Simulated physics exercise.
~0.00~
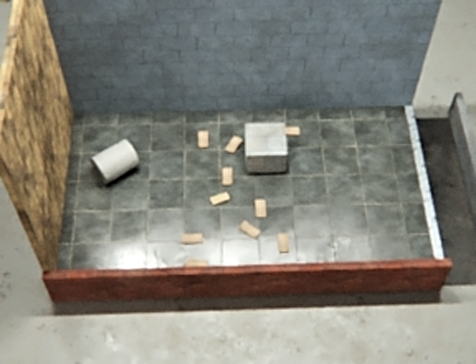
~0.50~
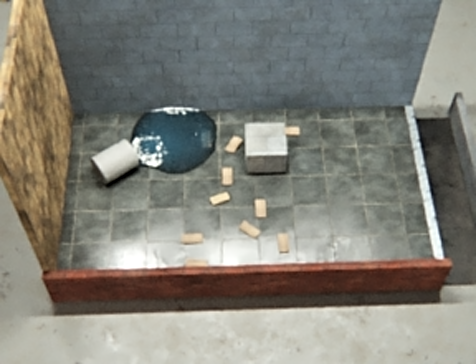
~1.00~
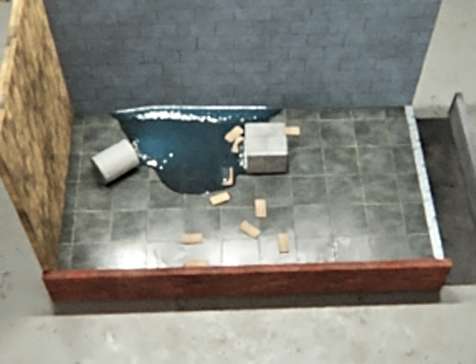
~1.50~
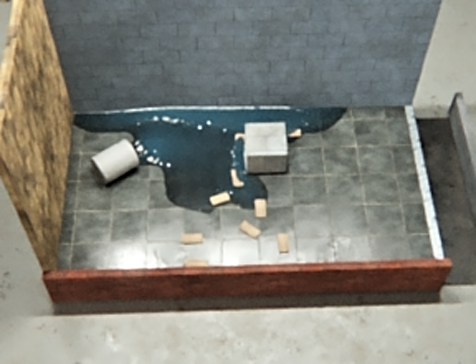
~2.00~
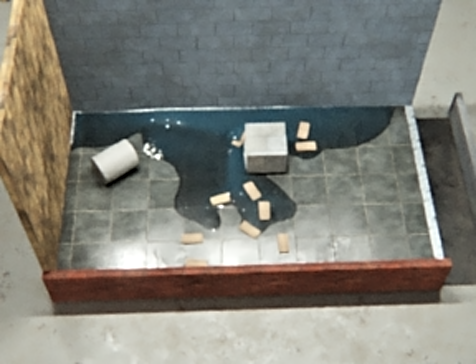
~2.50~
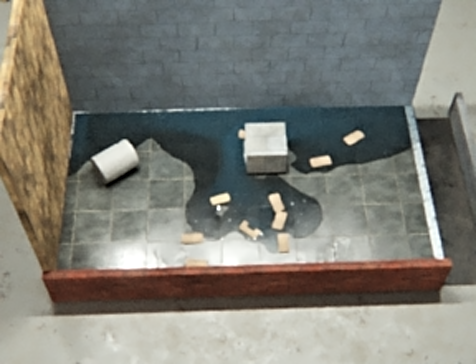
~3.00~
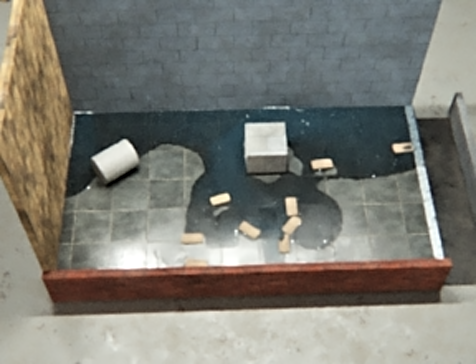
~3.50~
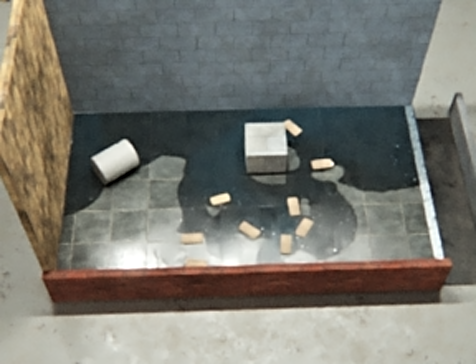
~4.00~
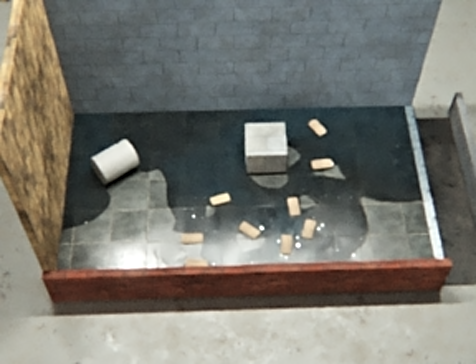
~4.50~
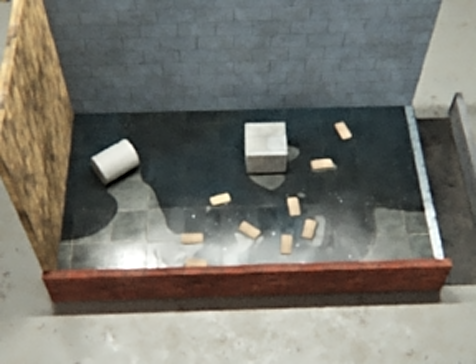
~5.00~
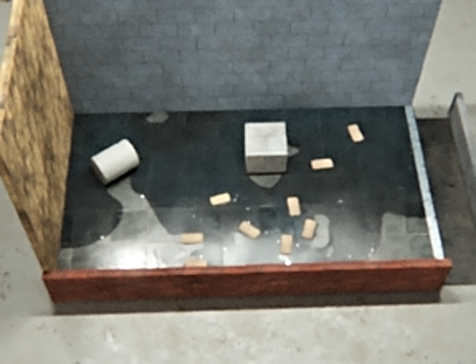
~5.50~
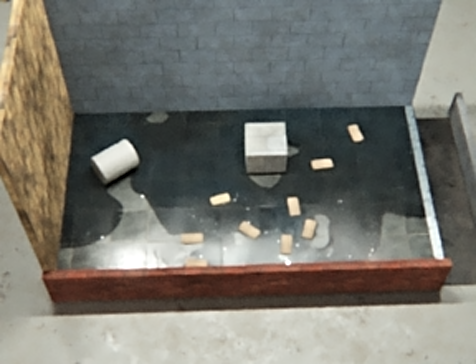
Dark blue water pours from the mouth of a pale grey cylinder lying at the left of a small tiled room, seen from above, with grey block walls, a wooden board at left and a low red wall in front. It spreads along the back wall and around a square grey block, reaching small tan pieces scattered over the floor. Several drift rightward, and one travels to the right edge and disappears. The water darkens and widens toward the front while another piece slides out from behind the block. Finally the remaining pieces rest still on the mostly covered floor.
